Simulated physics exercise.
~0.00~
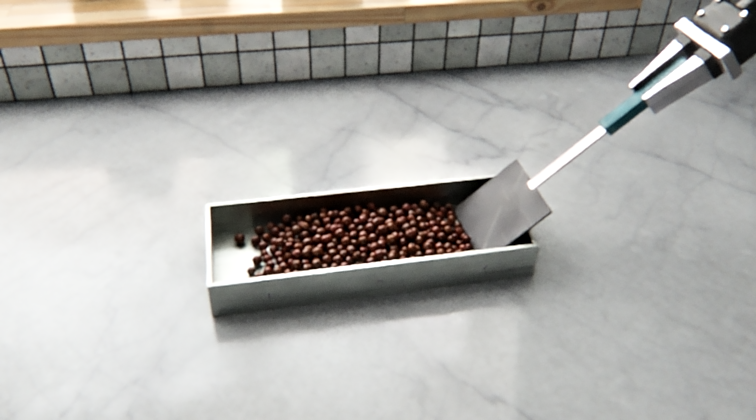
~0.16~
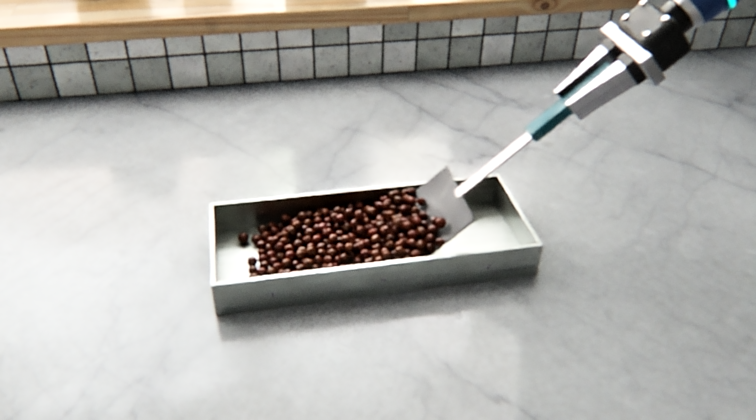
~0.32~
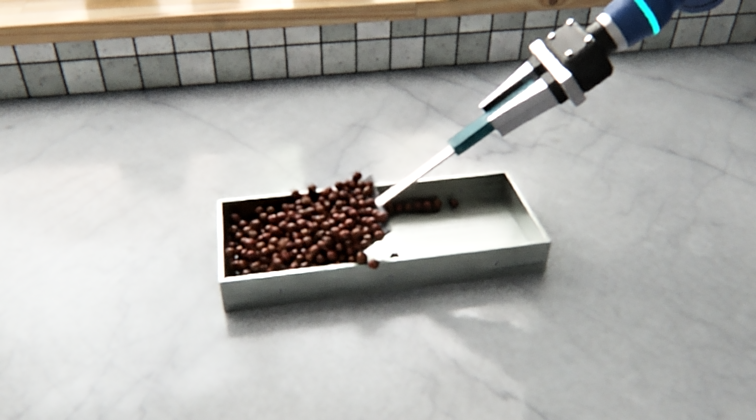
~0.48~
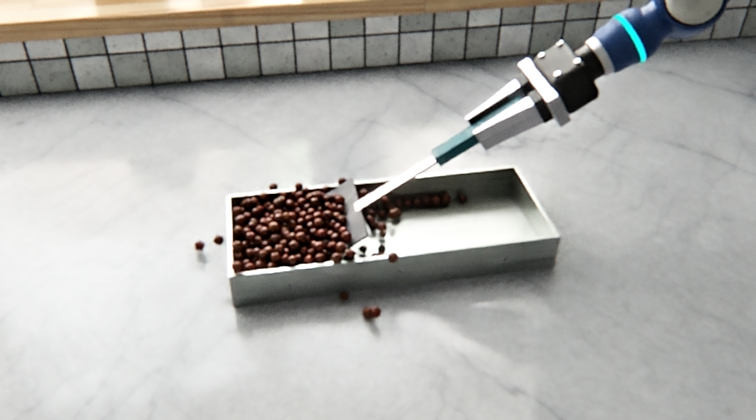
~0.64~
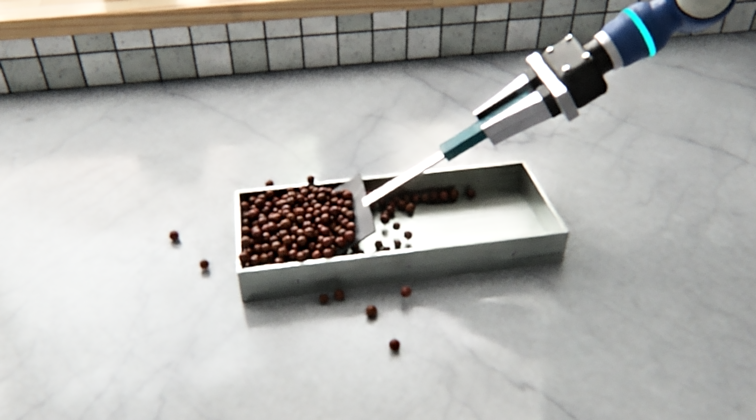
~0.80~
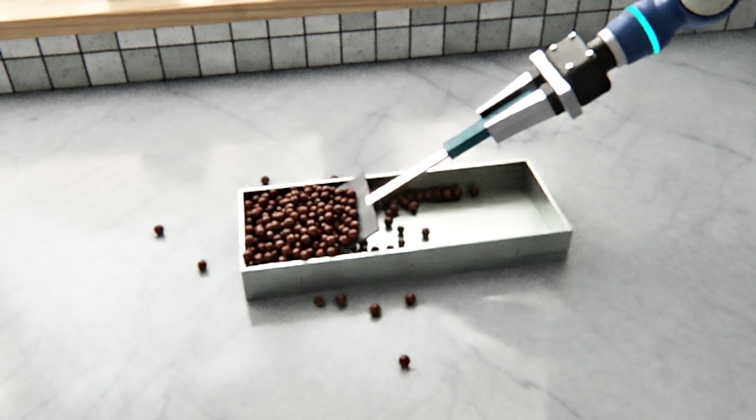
A robot arm pushes brown beads leftward along a trough with a spatula, spilling a few.
